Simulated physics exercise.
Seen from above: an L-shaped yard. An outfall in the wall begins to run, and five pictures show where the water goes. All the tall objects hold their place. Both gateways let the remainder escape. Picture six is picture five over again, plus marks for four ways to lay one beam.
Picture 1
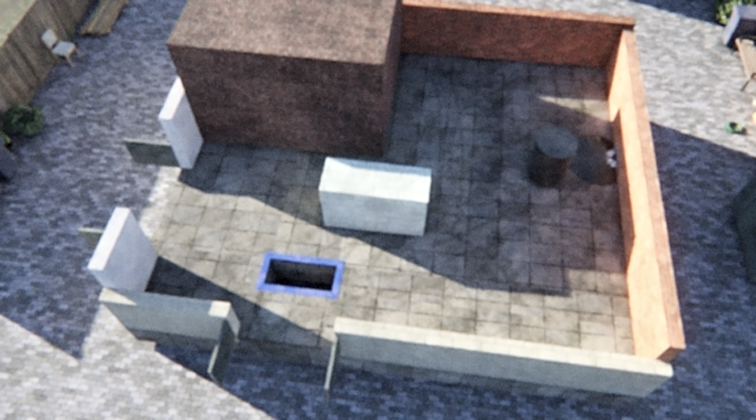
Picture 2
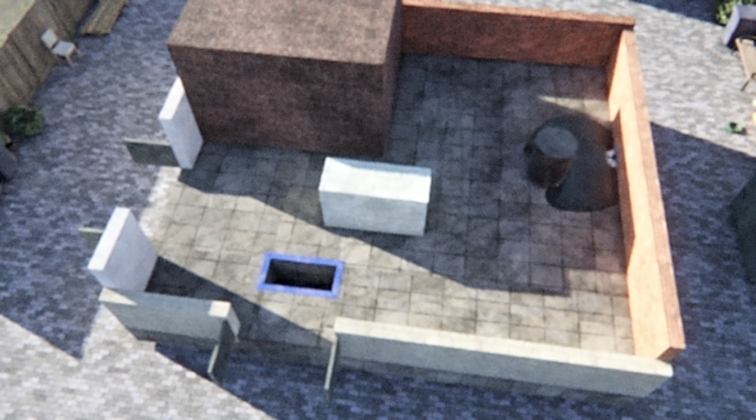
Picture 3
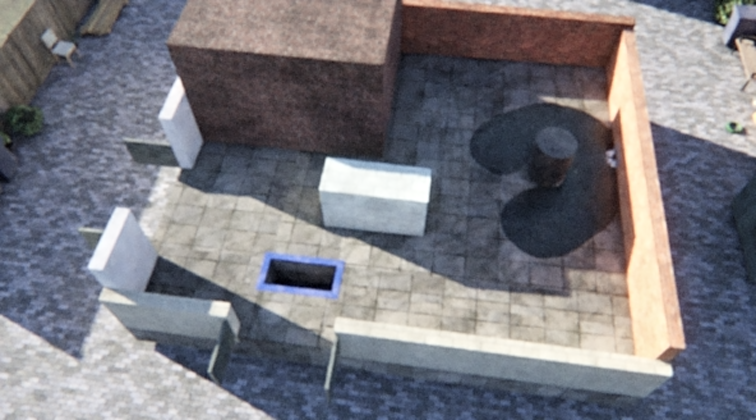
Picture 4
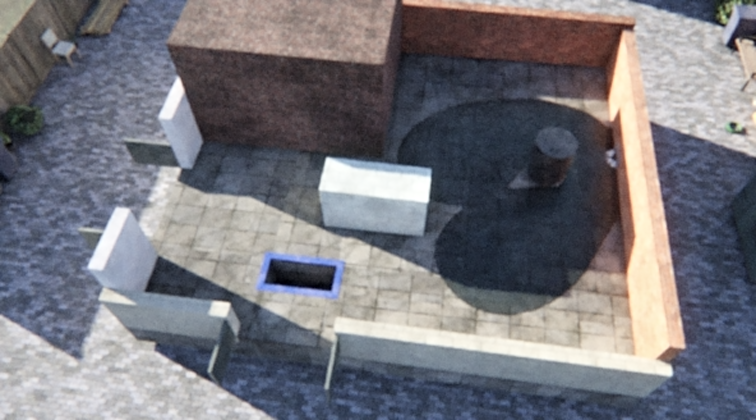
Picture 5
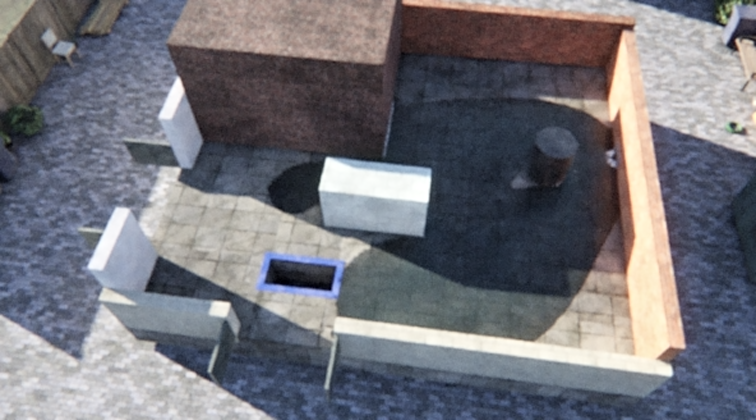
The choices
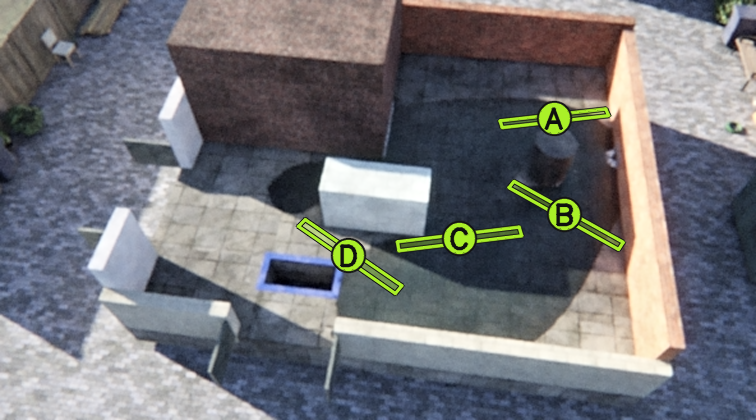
Dark wet patch spreading across a walled paved yard from around a barrel, passing a white block toward the left.
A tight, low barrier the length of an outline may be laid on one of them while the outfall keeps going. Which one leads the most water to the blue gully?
A beats the others.
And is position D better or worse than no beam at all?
Position D is worse.
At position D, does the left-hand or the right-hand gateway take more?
More leaves on the left.
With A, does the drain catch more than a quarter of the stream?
No, it does not.
On the marked copy, A from (501, 124) to (607, 112); B from (511, 184) to (620, 245); C from (398, 246) to (520, 231); D from (301, 223) to (398, 289).
With A, about 11 % of the stream goes into the blue gully, about 88 % out by the gates.
With B, about 3 % of the stream goes into the blue gully, about 95 % out by the gates.
With C, about 3 % of the stream goes into the blue gully, about 95 % out by the gates.
With D, about 6 % of the stream goes into the blue gully, about 93 % out by the gates.
